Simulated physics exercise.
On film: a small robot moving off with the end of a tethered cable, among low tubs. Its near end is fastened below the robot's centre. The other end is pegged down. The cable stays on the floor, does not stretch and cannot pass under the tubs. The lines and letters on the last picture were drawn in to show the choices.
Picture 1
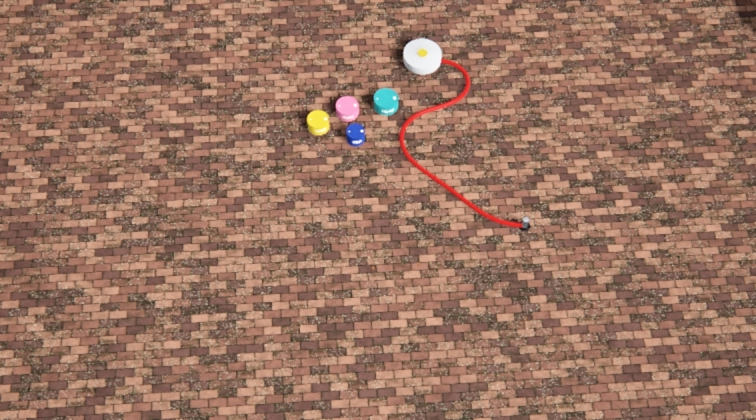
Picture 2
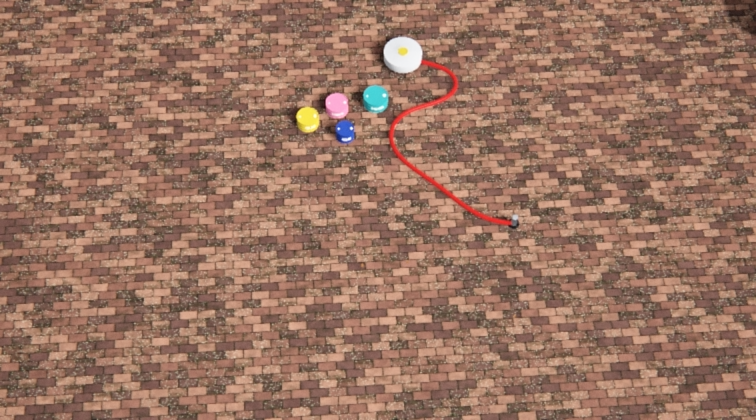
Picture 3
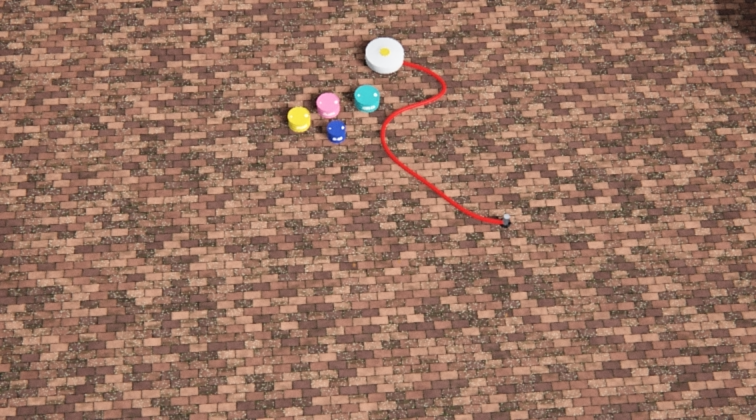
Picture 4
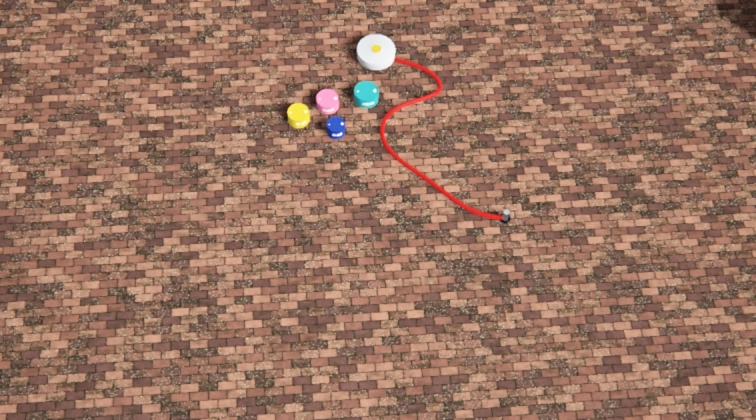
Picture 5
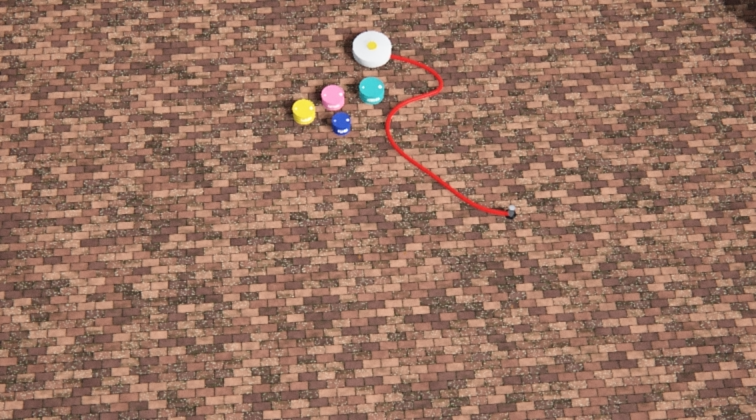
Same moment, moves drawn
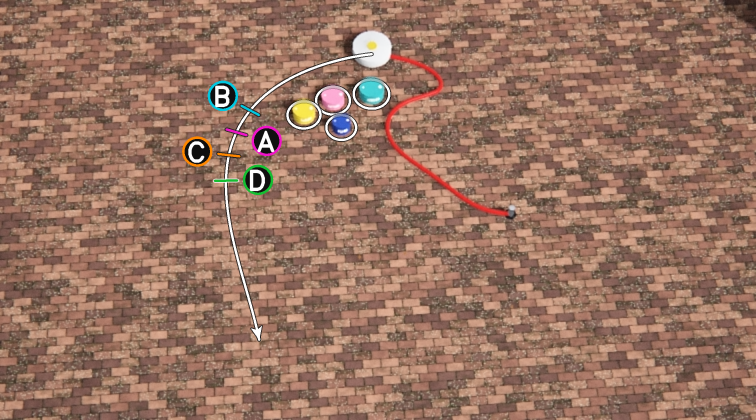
A round white machine slides slightly left past four colourful tubs, drawing a red cable along.
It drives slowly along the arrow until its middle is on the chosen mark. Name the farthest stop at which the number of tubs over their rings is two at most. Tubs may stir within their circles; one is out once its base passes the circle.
A is the last stop within the limit.
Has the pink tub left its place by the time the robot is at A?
Yes.
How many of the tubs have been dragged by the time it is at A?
By then, two.
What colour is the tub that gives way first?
The turquoise one.
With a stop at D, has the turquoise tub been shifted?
By then, yes.
On the marked copy, A at (236, 132); B at (250, 110); C at (229, 155); D at (226, 181); the route from (372, 54) via (229, 154) to (259, 340).
Taking A. A third of the way, robot (314, 63).
Two thirds of the way, robot (264, 92).
When it is over, robot (236, 128); pink tub (333, 104); turquoise tub (360, 109); two over the rings.
As for the rest, B is within the limit but short; C has four over the rings; D has four over the rings.
